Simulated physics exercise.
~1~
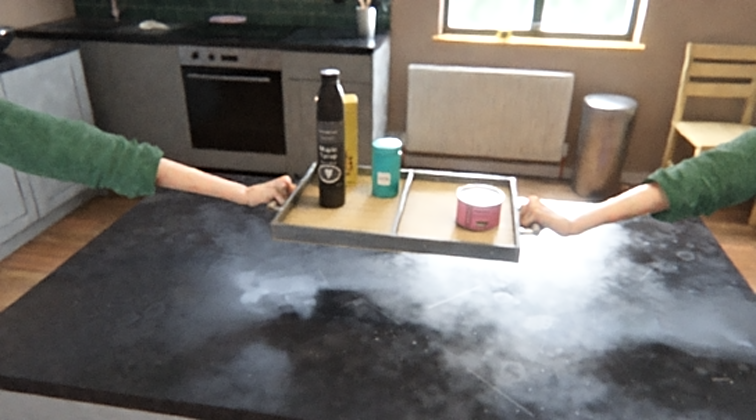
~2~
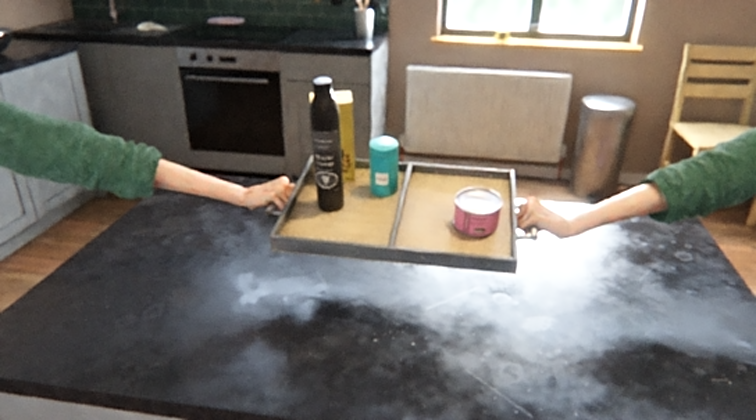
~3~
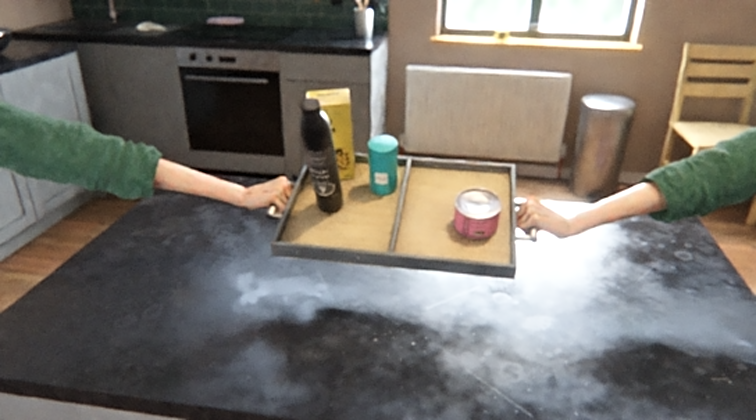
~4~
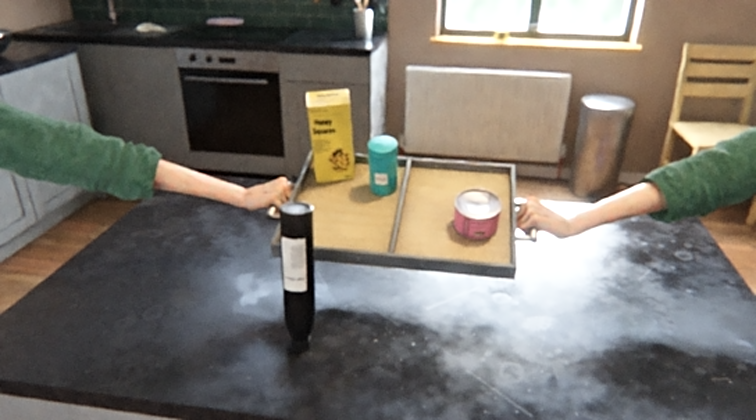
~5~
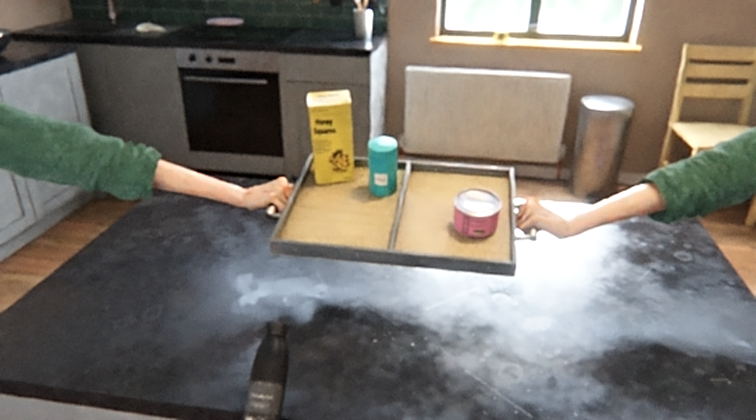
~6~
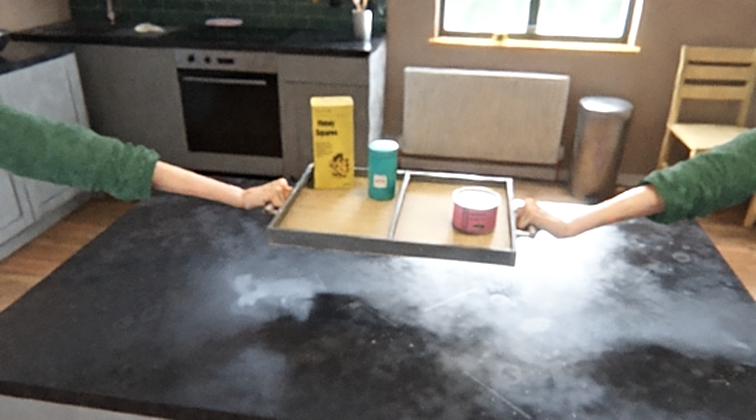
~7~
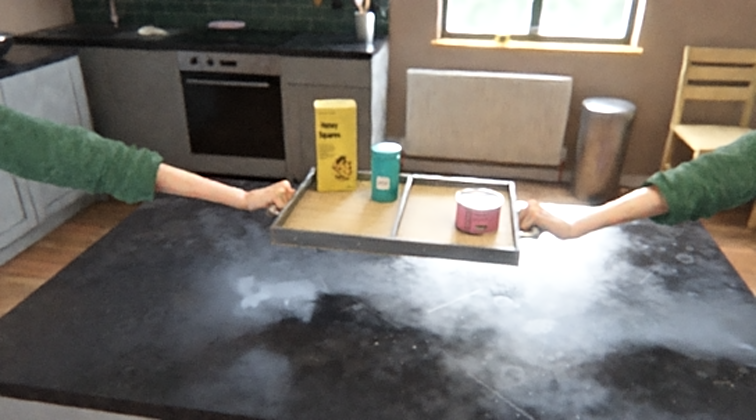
A black bottle toppled off a tray when two green-sleeved arms tipped its near edge down over a dark, dusty table, and it dropped out of sight. The yellow carton, turquoise jar and pink tub stayed put as the tray was levelled again.
